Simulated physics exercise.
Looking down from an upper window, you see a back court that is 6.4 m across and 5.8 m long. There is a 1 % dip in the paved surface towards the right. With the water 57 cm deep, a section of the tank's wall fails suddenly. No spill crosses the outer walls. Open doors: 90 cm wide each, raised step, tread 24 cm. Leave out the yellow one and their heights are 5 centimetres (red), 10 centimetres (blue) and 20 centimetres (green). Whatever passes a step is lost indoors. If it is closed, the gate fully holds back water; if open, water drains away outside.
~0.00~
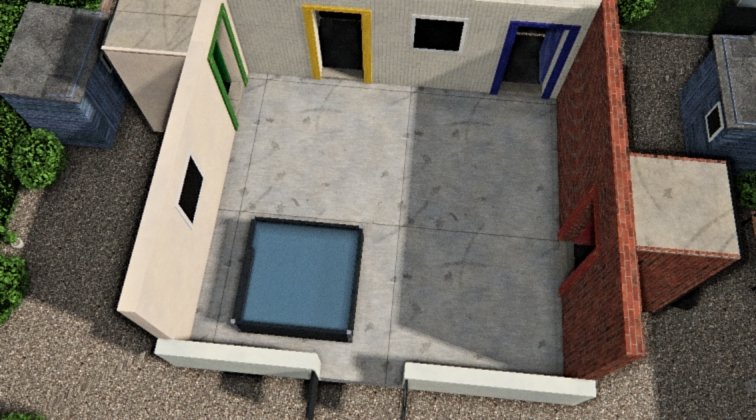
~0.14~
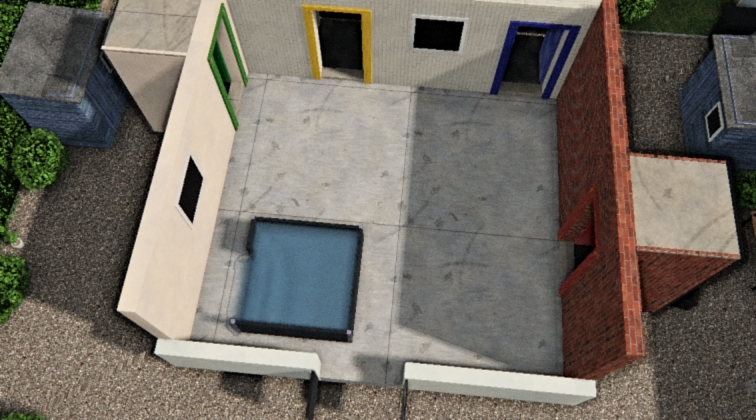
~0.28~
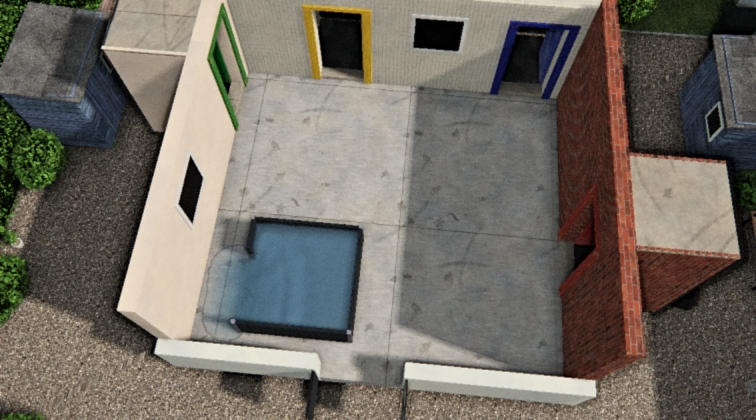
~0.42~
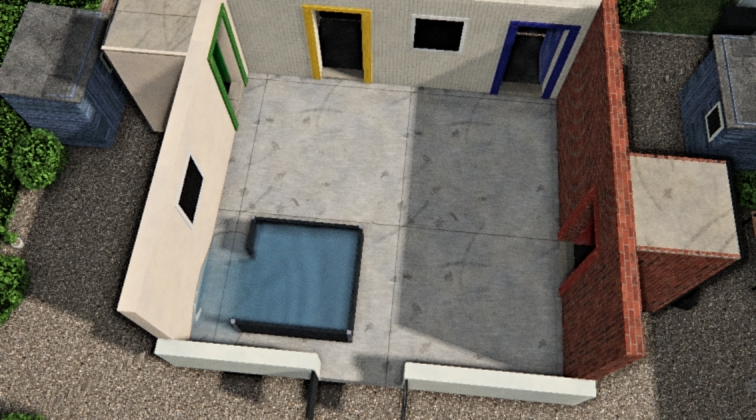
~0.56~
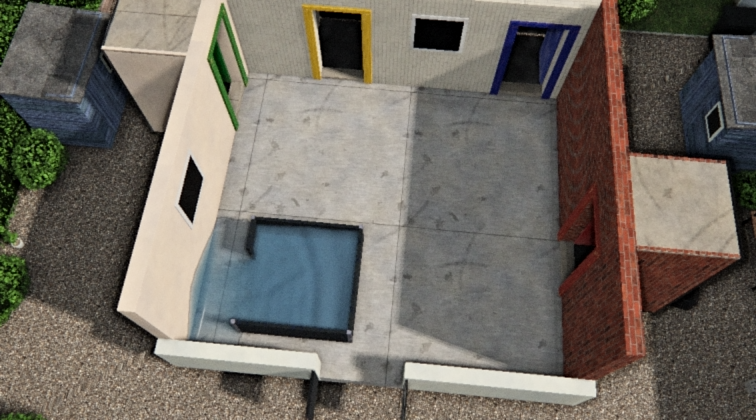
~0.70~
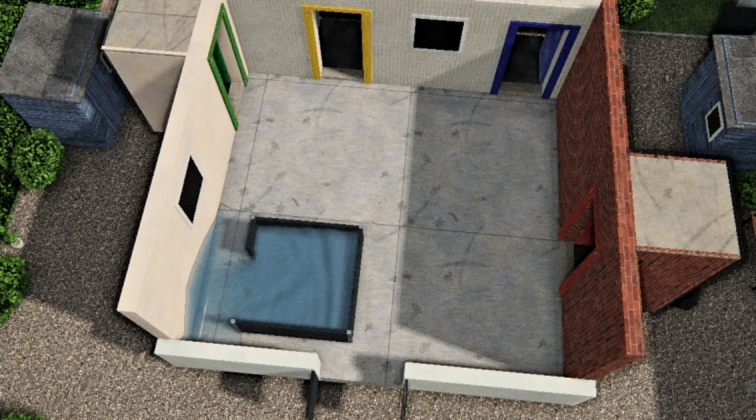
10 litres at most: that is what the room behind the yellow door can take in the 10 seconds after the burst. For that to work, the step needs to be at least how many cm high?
At least about 10 cm high.
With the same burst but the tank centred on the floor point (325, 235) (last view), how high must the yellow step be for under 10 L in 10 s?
At least some 7.5 centimetres tall.
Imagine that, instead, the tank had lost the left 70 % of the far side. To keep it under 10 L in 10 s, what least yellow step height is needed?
Some 20 cm.
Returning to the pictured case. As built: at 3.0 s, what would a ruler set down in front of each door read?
Depth (cm): Yellow 12 / red 0 / blue 0 / green 4.
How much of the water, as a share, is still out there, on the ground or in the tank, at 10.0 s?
Around 88 percent is still there.
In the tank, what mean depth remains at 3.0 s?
About 24 cm.
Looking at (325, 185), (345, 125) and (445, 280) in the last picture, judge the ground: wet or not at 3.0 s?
In turn: Wet, wet, not reached.
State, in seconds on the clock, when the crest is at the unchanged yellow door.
The level tops out around 3.6 s.
After 1.4 s water covers 10 % of the floor, deepest (55 cm) near (188, 349); it has not reached the yellow door.
After 3.0 s water covers 45 % of the floor, deepest (24 cm) near (224, 331); 12 cm at the yellow door, 0 litres in over its 7 cm step.
After 10.0 s water covers 80 % of the floor, deepest (10 cm) near (244, 283); 5 cm at the yellow door, 30 litres in over its 7 cm step.
At the yellow door as built, the water arrived by 2.7 s and peaked near 14 cm at 3.6 s.
Run again over the same 10 s with other heights there, 15 litres in over 9 cm, 4 litres over 12 cm. The limit of 10 litres is kept from about 10 cm up.
